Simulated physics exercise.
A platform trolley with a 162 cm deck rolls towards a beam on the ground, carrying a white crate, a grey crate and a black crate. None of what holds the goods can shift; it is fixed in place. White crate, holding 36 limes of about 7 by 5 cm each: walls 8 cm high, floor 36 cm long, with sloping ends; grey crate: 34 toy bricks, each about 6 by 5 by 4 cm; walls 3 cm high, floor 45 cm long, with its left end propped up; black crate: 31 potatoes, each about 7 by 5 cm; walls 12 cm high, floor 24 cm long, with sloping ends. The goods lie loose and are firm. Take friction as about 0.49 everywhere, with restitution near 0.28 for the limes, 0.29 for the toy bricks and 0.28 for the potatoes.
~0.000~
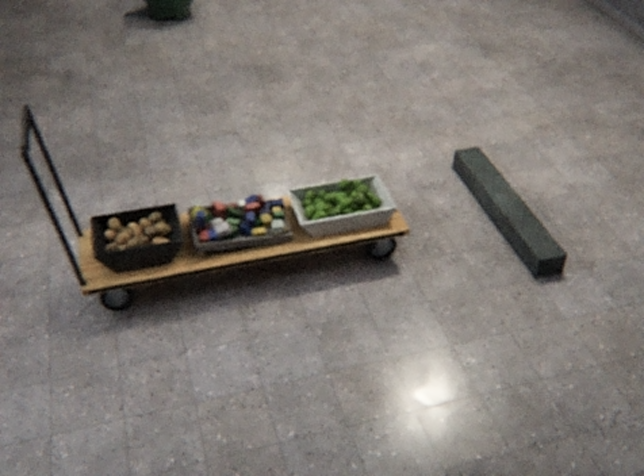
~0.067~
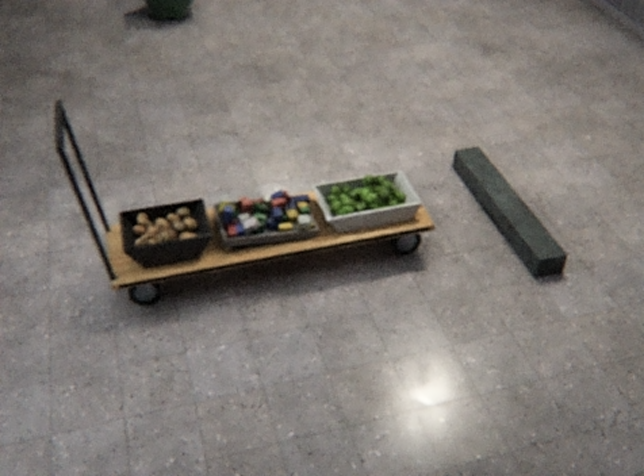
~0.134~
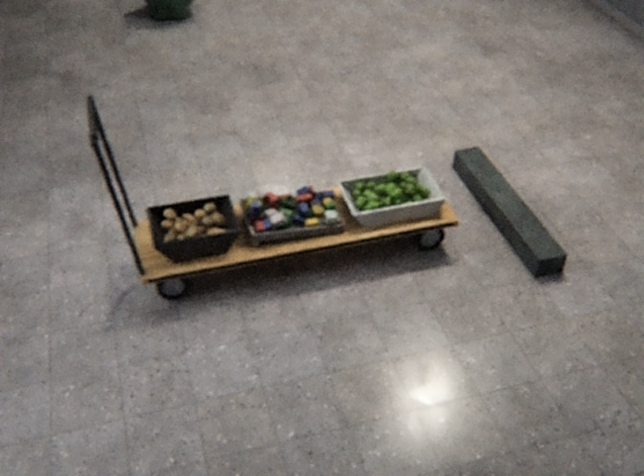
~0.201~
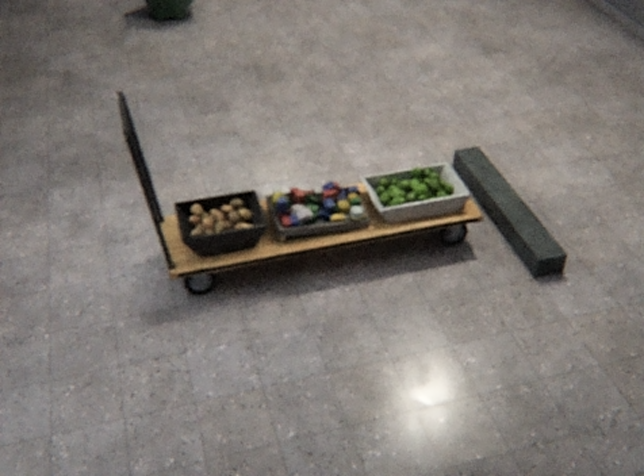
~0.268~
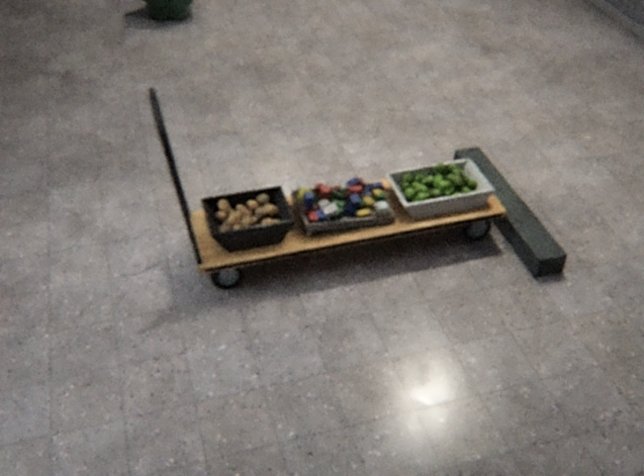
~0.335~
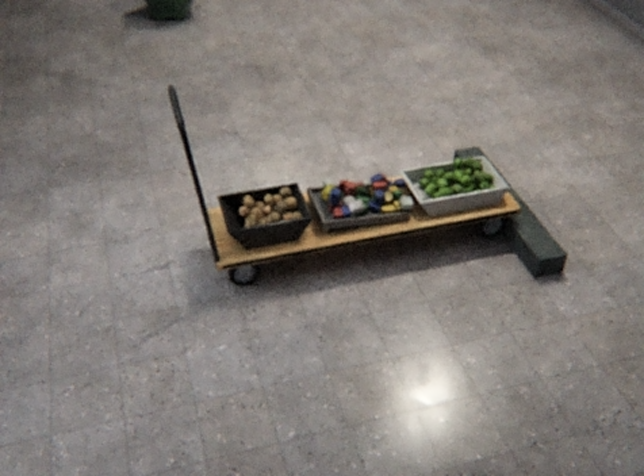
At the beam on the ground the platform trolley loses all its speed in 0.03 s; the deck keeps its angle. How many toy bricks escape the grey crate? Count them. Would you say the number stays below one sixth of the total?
No, it goes above one sixth.
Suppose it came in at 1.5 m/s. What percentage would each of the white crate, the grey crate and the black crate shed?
White crate 0 %, grey crate 20 %, black crate 0 %.
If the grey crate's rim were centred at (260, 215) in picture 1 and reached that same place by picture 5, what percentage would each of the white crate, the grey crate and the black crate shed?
In that case you'd see white crate at 0, grey crate at 20 and black crate at 0 percent.
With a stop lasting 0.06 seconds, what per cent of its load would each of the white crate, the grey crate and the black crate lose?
That way you'd get white crate at 10, grey crate at 20, and black crate at 0 percent.
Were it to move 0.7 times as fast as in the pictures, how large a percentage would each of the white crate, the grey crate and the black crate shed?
White crate 0, grey crate 20, black crate 0 per cent.
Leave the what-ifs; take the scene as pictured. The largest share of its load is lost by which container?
The grey crate is the one.
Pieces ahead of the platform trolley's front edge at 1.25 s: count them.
Count: Approx. 2.
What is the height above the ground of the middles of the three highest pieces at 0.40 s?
Close to 38 cm, on average.
After 0.40 s, the white crate has all 36, the grey crate is down by 2 of 34 and the black crate has all 31.
After 0.52 s, the white crate is down by 1 of 36, the grey crate is down by 8 of 34 and the black crate has all 31.
After 0.75 s, the white crate is down by 3 of 36, the grey crate is down by 8 of 34 and the black crate is down by 2 of 31.
Final count (at 1.25 s), the white crate is down by 3 of 36, the grey crate is down by 9 of 34 and the black crate is down by 2 of 31. Asked share, 9 of 34, 26 per cent.
